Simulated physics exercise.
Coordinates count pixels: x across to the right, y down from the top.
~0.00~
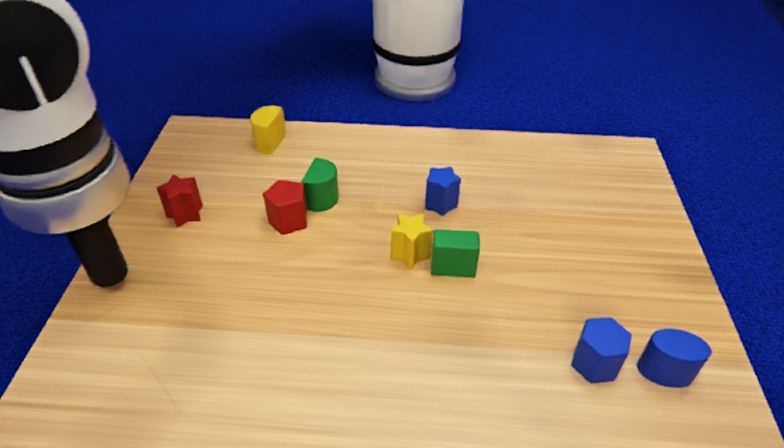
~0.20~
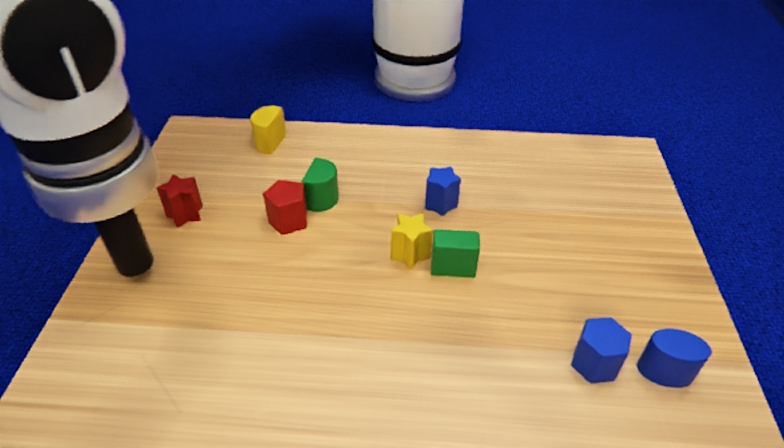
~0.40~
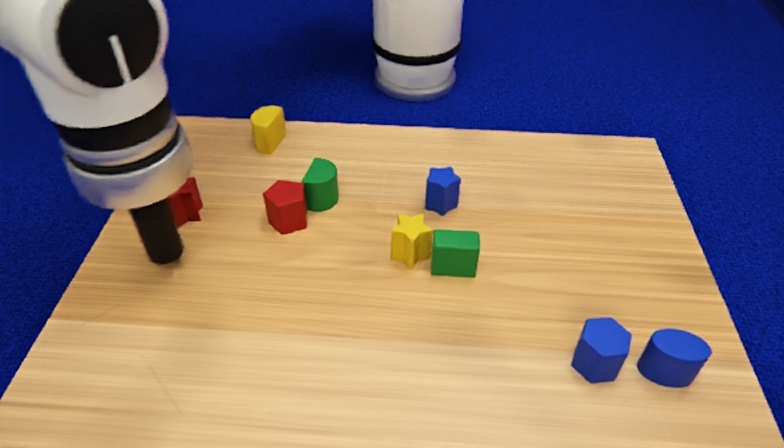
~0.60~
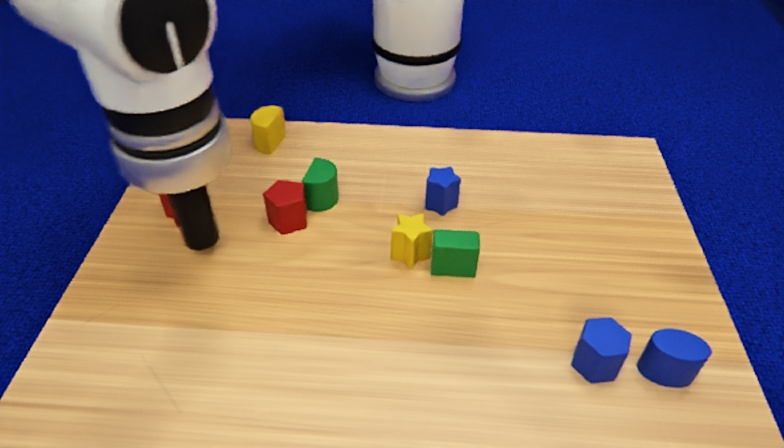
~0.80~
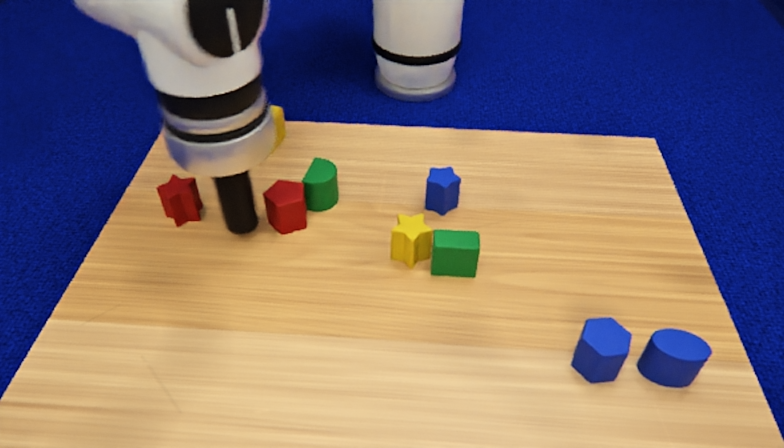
A white robot arm with a black rod-like tip glides steadily rightward and slightly away over the left side of a light wooden board, passing in front of a red star and nearing a red pentagonal block. Seen from above at a fixed angle, the board rests on blue fabric below another white cylindrical base. Green, yellow and blue blocks stay still, two blue ones at lower right.
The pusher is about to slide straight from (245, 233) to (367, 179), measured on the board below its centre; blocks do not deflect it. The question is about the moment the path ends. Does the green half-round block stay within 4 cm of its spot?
My answer is no.
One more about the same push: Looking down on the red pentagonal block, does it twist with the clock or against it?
Rotates clockwise.
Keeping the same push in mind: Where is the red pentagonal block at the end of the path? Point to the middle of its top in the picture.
It comes to (345, 186).
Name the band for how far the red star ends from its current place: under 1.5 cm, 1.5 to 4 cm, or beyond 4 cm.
Short of 1.5 cm.
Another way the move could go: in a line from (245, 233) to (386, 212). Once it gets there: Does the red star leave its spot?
In short: No.
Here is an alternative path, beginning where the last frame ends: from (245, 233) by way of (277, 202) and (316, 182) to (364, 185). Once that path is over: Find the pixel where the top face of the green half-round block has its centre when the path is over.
Its top middle: (353, 174).
On the path given first. One third of the way, pusher at (288, 204); red pentagonal block at (320, 188), turned 55° clockwise; green half-round block at (336, 165), turned 50° anticlockwise.
Two thirds of the way, pusher at (330, 186); red pentagonal block at (345, 186), turned 95° clockwise; green half-round block at (356, 160), turned 50° anticlockwise.
At the end, pusher at (367, 169); red star not moved; red pentagonal block at (345, 186), turned 95° clockwise; green half-round block at (395, 149).
